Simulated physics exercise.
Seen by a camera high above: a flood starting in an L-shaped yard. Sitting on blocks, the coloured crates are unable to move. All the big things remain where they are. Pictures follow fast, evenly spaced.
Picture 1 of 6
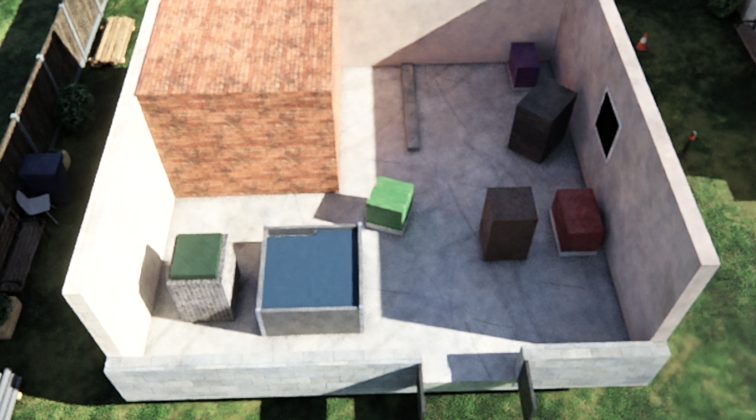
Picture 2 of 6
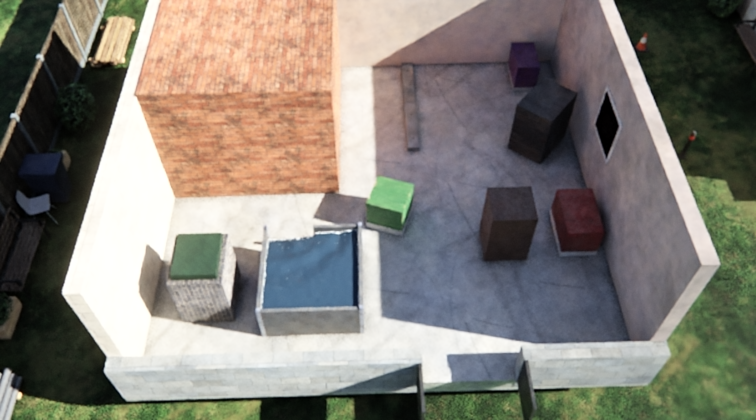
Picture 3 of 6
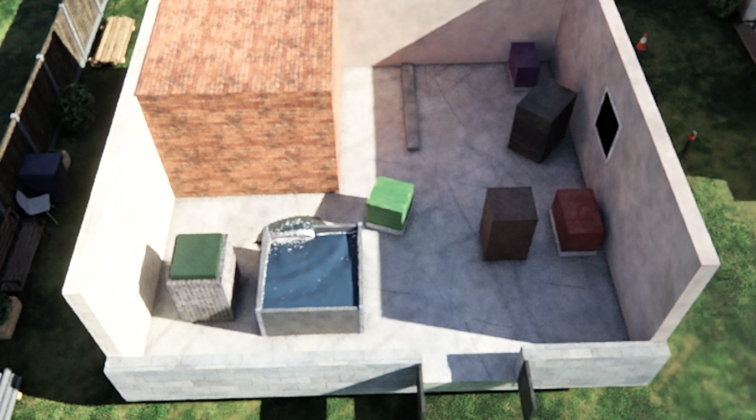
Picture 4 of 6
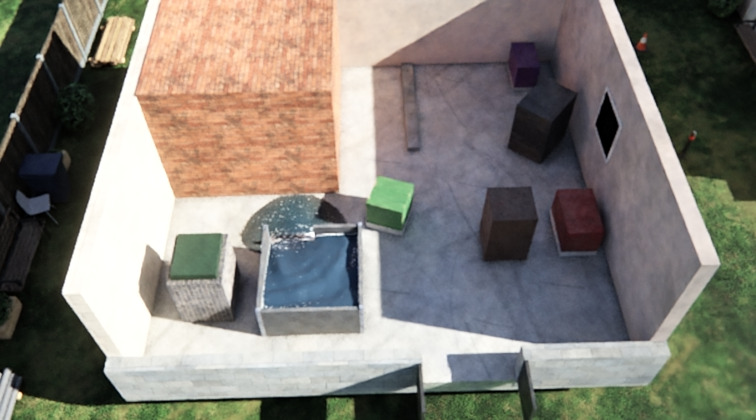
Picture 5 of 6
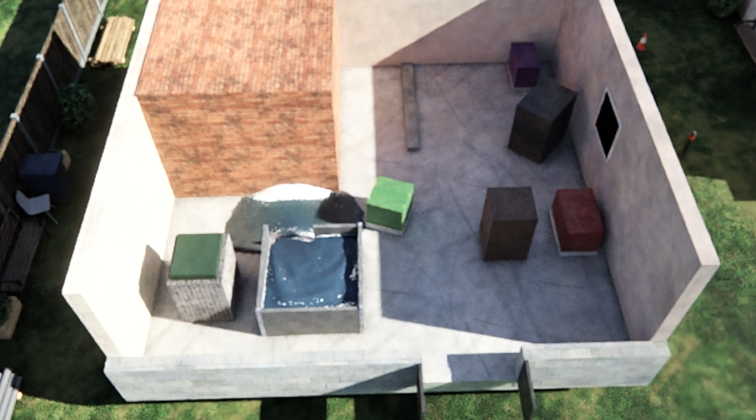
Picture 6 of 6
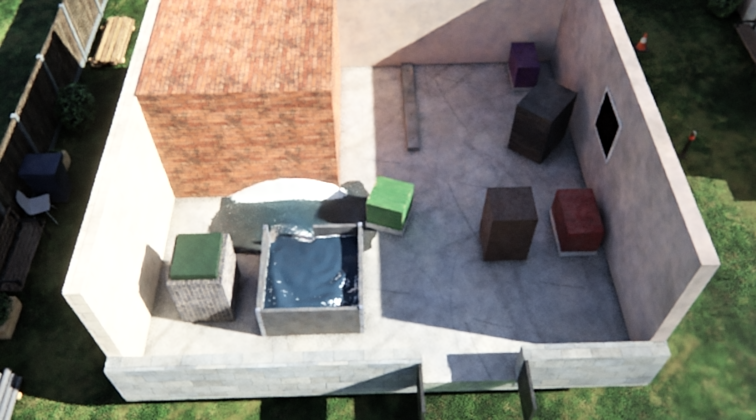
Walled concrete yard seen from above, with water pouring from the far side of an open tank and spreading across the floor.
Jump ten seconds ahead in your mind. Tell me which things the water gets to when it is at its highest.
Here is how it goes: The green crate is reached, the red crate is never reached, the purple crate is never reached.
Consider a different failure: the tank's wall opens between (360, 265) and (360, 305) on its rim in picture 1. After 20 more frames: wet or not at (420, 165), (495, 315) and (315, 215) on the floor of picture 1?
In the order given, the spots are swamped, swamped and not soaked.
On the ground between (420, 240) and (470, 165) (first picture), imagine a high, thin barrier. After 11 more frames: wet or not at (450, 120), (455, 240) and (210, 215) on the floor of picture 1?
As listed: Not flooded, dry, wet.
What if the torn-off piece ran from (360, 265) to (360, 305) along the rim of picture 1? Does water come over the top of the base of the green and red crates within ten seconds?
Green: Not reached; red: Overtopped.
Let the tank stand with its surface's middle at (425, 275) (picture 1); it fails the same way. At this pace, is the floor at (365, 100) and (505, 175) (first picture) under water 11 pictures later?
Taking the spots in order: Bare, swamped.
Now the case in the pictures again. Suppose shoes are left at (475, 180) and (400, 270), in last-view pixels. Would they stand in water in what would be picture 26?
Wet, wet.
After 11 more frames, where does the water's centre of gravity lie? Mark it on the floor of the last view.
Roughly (293, 251) in the last picture.
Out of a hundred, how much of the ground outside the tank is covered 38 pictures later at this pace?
By my count, 60 percent.
A moment on, water covers 15 % of the floor; the green crate water round its plinth, the red crate not reached, the purple crate not reached.
Next, water covers 25 % of the floor; the green crate water round its plinth, the red crate not reached, the purple crate not reached.
Then, water covers 40 % of the floor; the green crate water round its plinth, the red crate not reached, the purple crate water round its plinth.
Later, water covers 60 % of the floor; the green crate water round its plinth, the red crate water round its plinth, the purple crate water round its plinth.
In the end, water covers 95 % of the floor; the green crate was topped, the red crate stayed above the water, the purple crate stayed above the water.
